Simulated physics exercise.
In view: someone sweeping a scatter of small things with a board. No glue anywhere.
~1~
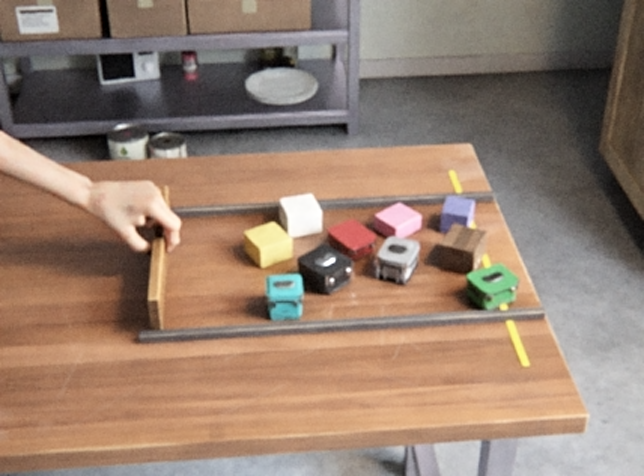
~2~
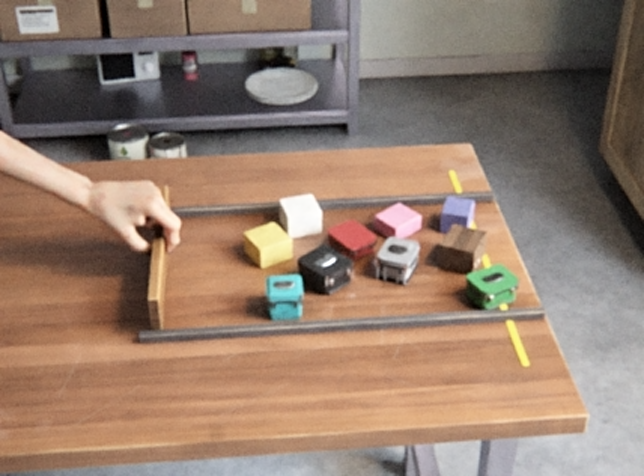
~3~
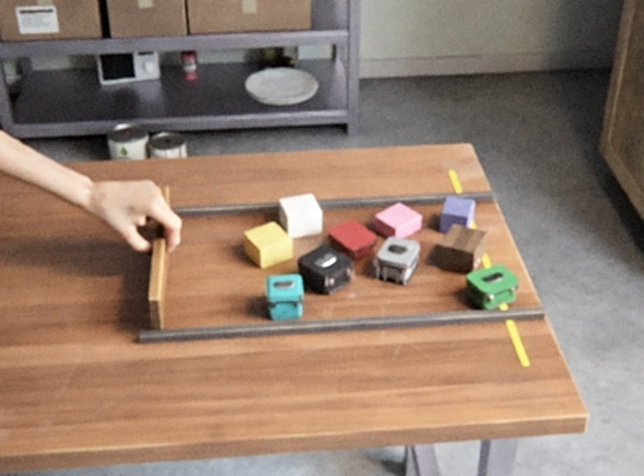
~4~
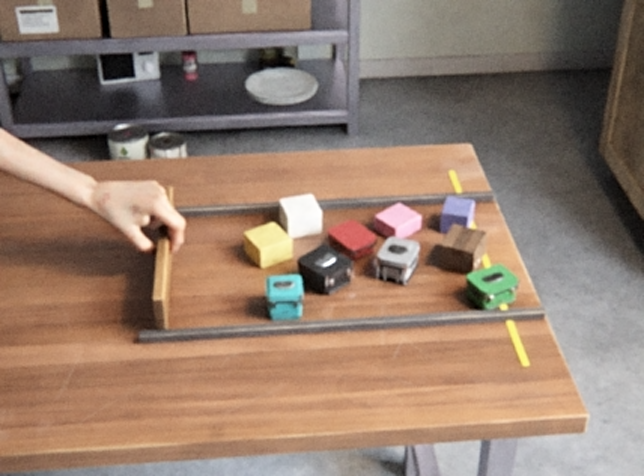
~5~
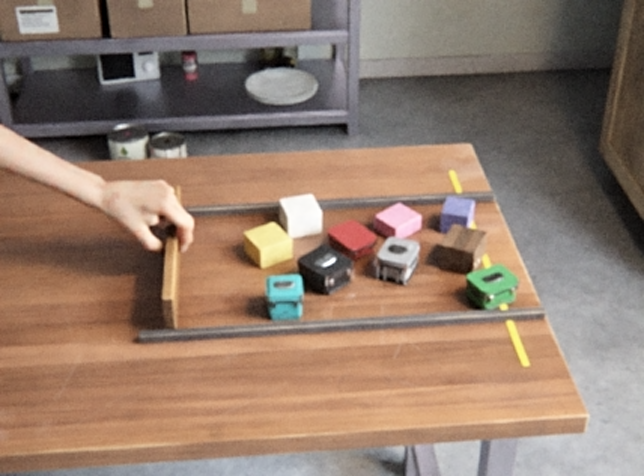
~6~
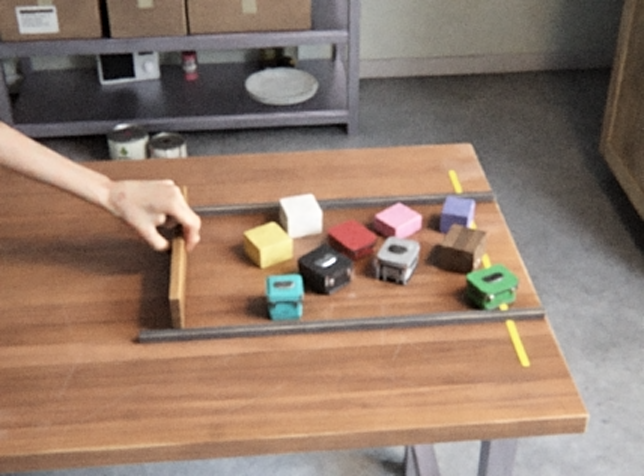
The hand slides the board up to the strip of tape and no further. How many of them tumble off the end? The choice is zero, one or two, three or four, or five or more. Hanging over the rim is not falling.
Outcome: The number that fall off is five or more.
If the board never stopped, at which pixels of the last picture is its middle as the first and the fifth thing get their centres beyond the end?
First at (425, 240), next at (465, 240).
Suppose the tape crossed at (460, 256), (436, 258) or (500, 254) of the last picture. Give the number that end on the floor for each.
Down on the floor: 2, 1 and 6.
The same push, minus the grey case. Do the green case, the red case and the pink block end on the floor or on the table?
The green case falls, the red case tumbles off, the pink block falls.
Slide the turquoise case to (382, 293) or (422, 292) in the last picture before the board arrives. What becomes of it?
The turquoise case holds on; is kept.
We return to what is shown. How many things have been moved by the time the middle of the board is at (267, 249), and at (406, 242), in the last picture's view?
At the one place 2, at the other 9.
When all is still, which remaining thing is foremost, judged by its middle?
That is the black case.
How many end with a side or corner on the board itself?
4 of them.
A little later, none off yet; green case at rest near (492, 288); blue block at rest near (457, 217); brown box at rest near (463, 250).
When it is over, the number that fall off is five or more; down, red case, grey case, pink block, brown box, blue block and green case.
